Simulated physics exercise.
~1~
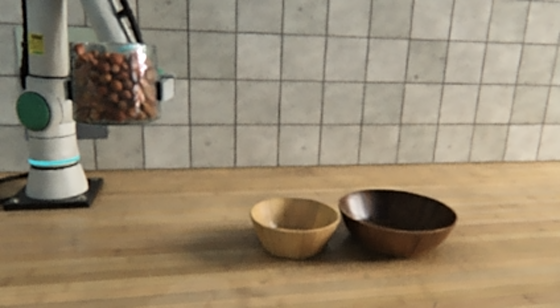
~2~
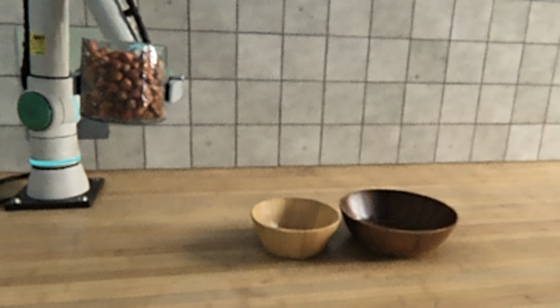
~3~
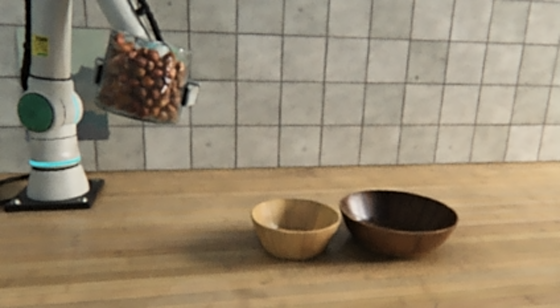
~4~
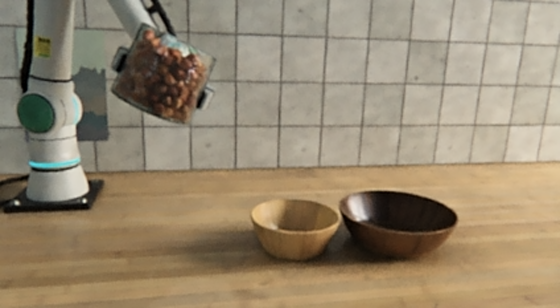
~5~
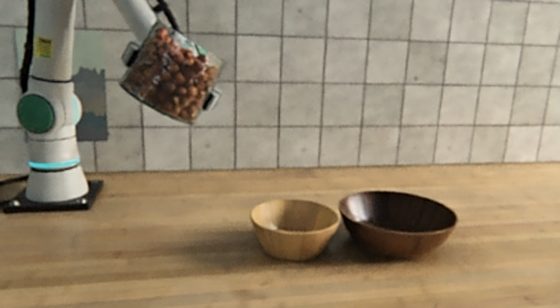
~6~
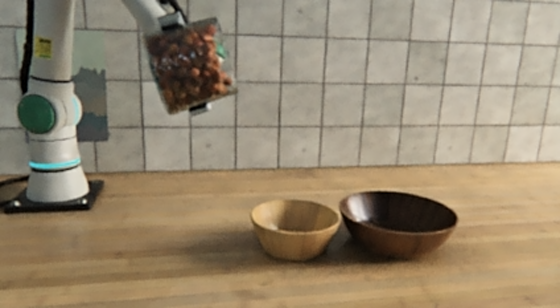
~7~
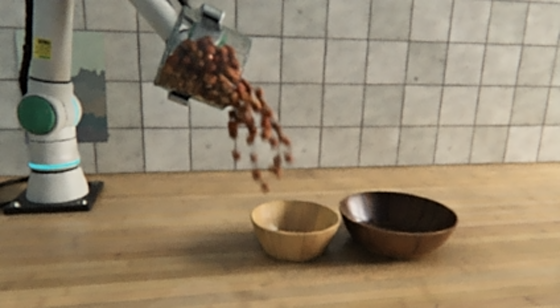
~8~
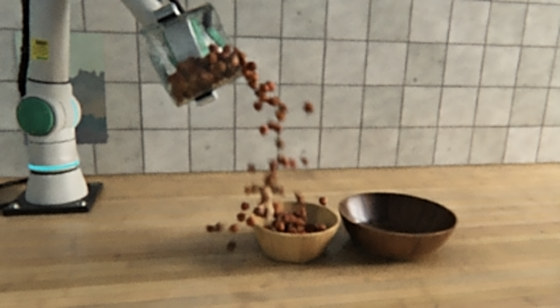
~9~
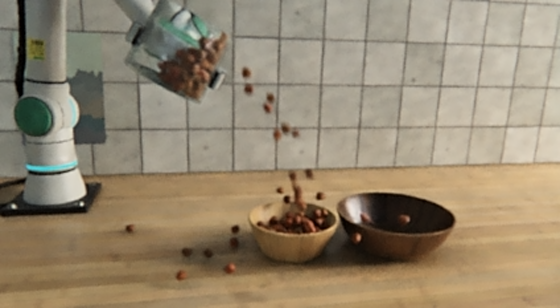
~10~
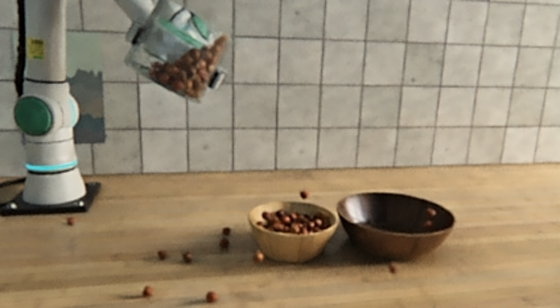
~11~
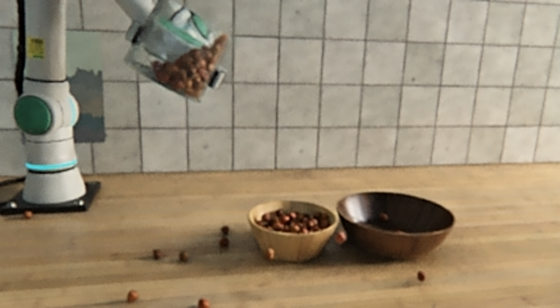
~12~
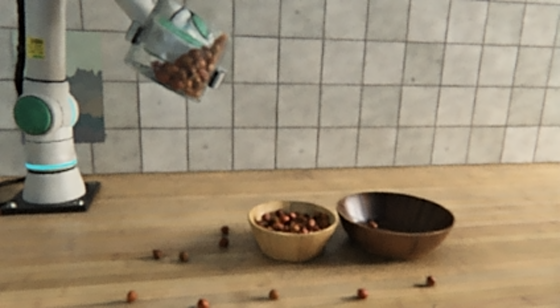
A robot arm carried a clear beaker of hazelnuts to the right and tipped it, spilling many into the light wooden bowl beside a darker one, then eased it back, still partly full, while several stray nuts lay scattered across the table.
